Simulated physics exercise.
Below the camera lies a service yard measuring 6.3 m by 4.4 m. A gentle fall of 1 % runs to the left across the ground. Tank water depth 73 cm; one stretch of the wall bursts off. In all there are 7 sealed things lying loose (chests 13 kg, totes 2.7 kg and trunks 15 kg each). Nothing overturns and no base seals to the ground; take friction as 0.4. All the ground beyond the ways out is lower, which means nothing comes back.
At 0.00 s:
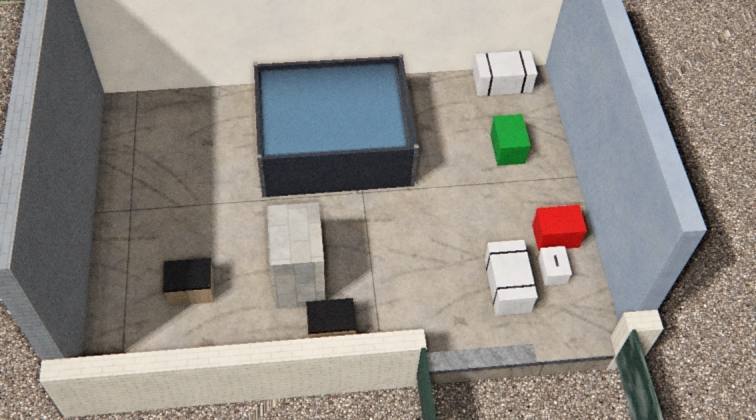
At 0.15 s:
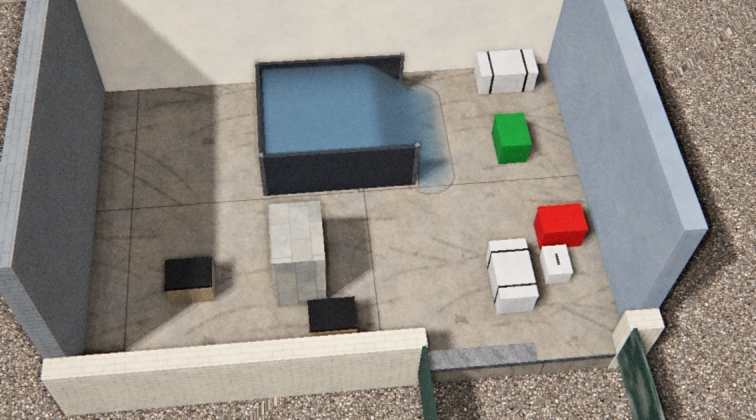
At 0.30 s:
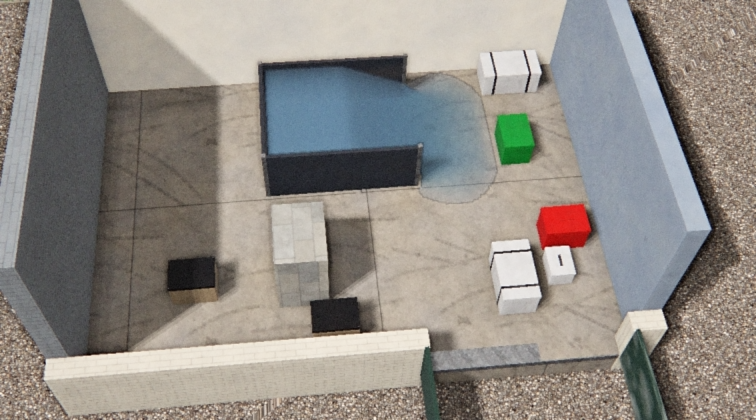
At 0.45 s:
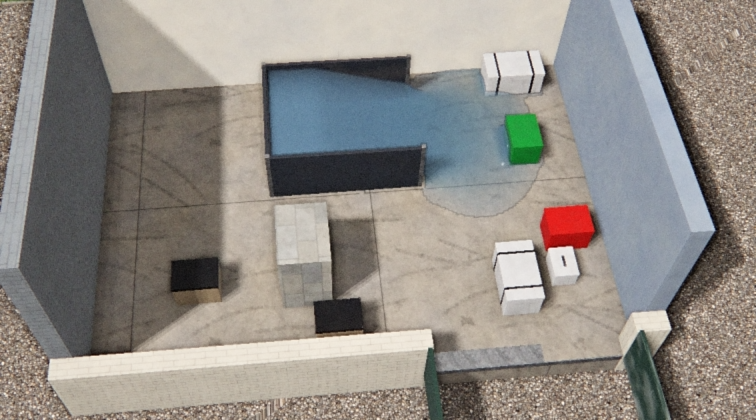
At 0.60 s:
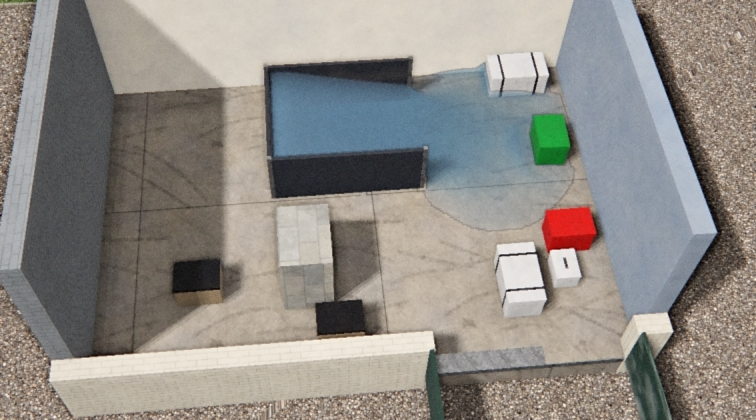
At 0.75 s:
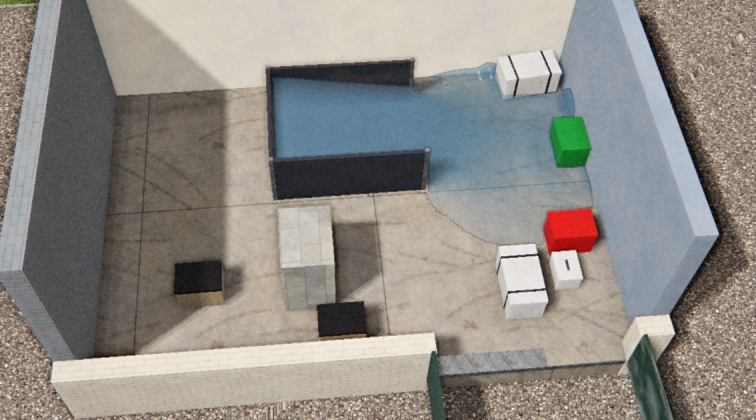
A big dark-walled tank of water lost its right side, and the water spread across the yard floor, pushing the green chest to the right and then nudging the white trunk near the back wall.
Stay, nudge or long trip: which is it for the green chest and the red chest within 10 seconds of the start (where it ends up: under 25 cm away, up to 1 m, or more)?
In order: The green chest is pushed well clear, the red chest is pushed well clear.
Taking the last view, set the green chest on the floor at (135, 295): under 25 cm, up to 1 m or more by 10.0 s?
I'd say it does not really move.
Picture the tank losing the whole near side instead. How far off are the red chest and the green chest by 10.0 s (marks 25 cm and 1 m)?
Then the red chest shifts slightly and the green chest remains roughly in place.
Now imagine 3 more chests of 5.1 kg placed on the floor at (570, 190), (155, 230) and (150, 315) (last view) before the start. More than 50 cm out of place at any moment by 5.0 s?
Taking them in the order given: Exceeds it, falls short and falls short.
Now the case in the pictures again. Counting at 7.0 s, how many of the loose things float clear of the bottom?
2.
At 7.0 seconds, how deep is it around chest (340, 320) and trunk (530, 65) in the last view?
Some 3 cm at the first, some 10 cm at the second.
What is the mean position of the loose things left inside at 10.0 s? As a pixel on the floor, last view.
The average lands around (311, 262).
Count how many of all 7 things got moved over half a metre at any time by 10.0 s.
By my count, 6.
After 2.0 s the green chest is near (589, 171), 1.1 m from its start, afloat; the red chest is near (591, 304), 1.1 m from its start, afloat; 0 of 7 are out; 3 afloat.
After 4.5 s the green chest has gone out; the red chest has gone out; 3 of 7 are out; 2 afloat.
After 7.0 s the green chest has gone out; the red chest has gone out; 3 of 7 are out; 2 afloat.
After 10.0 s the green chest has gone out; the red chest has gone out; 3 of 7 are out; 1 afloat.
